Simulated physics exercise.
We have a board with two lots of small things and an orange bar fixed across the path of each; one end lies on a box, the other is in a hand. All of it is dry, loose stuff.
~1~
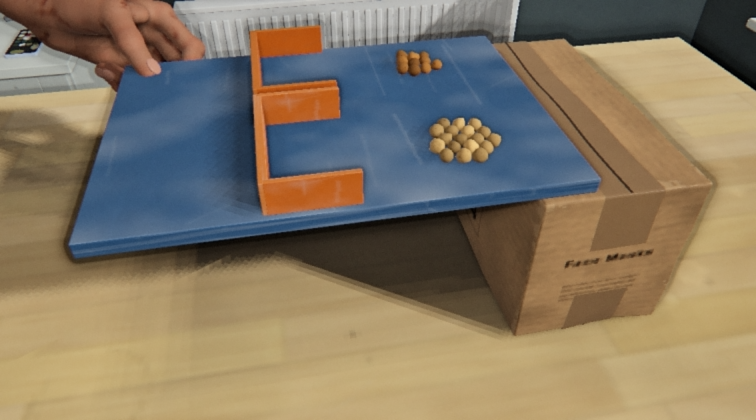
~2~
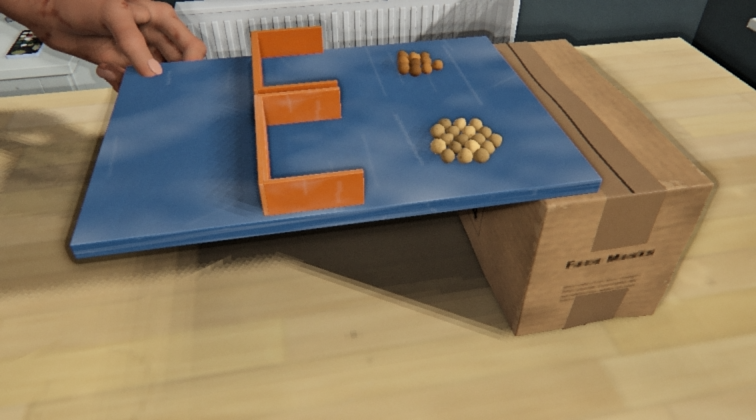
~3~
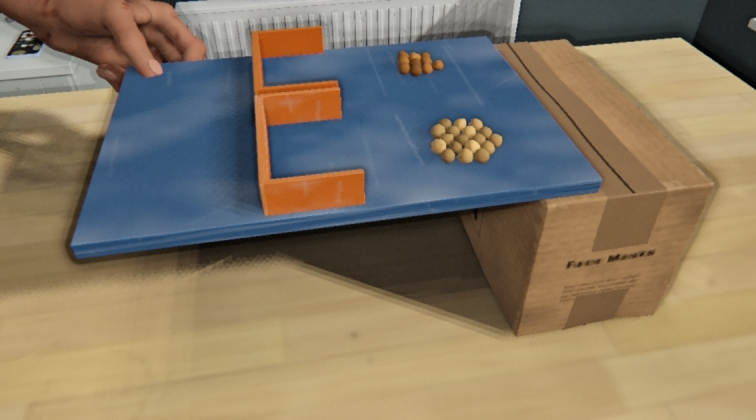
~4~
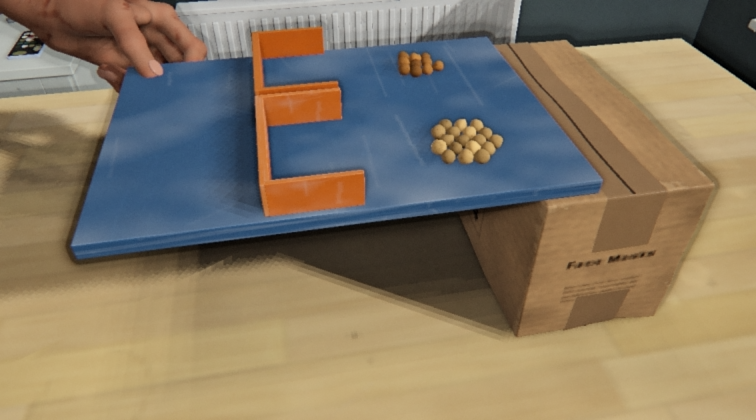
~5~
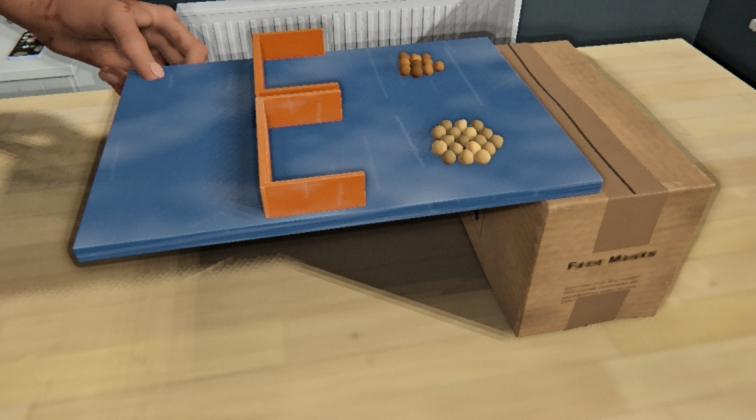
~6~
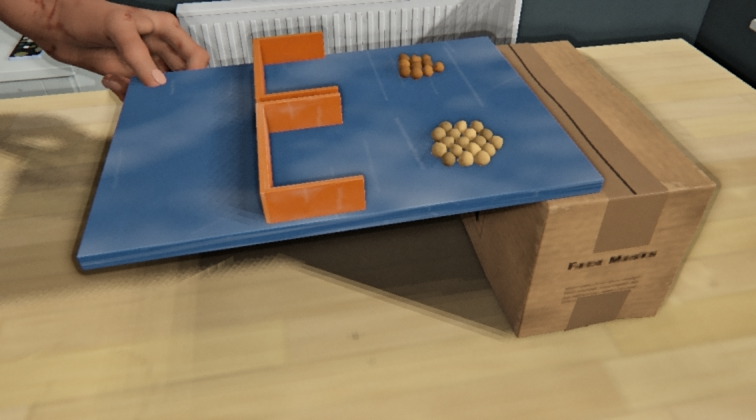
A blue board with orange barriers and two clusters of small round pieces rested on a cardboard box at its right, while a hand lowered its left end very slightly and the pieces stayed put.
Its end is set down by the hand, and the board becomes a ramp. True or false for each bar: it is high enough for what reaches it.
Near portion: True, it is held. Far portion: True, it is held.
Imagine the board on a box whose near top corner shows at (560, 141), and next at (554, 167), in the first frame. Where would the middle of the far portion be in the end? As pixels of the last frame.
First near (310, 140), then near (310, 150).
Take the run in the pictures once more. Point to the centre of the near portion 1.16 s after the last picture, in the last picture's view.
I'd place its centre close to (311, 238).
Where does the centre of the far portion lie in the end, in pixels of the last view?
Its centre settles around (296, 159).
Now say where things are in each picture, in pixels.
The first frame shows held end of the board near (92, 239), level; box near (541, 173), nearly half as high as the board is long; near portion near (461, 140), a few dried chickpeas; far portion near (414, 65), a few roasted chickpeas; near bar near (262, 150), taller than the pieces; far bar near (257, 71), taller than the pieces.
The second frame shows held end of the board near (93, 239), level; far portion near (415, 65).
The third frame shows held end of the board near (93, 240), level; near portion near (462, 140).
The fourth frame shows held end of the board near (94, 240), level; far portion near (415, 66).
The fifth frame shows held end of the board near (96, 243), level; near portion near (463, 142).
The sixth frame shows held end of the board near (99, 251), down by 2°; box near (544, 175); near portion near (463, 143), not moving; far portion near (416, 68), not moving; near bar near (265, 158); far bar near (259, 79).
Then, 0.56 s on from there, board sloping at 13°; near portion where it was; far portion where it was.
Then, 1.16 s on from there, board sloping at 25°; near portion has reached its bar; far portion has reached its bar.
Then, 1.87 s on from there, board resting at 30°; near portion has reached its bar; far portion has reached its bar.
In the end, board resting at 30°; near portion gathered behind its bar; far portion gathered behind its bar.
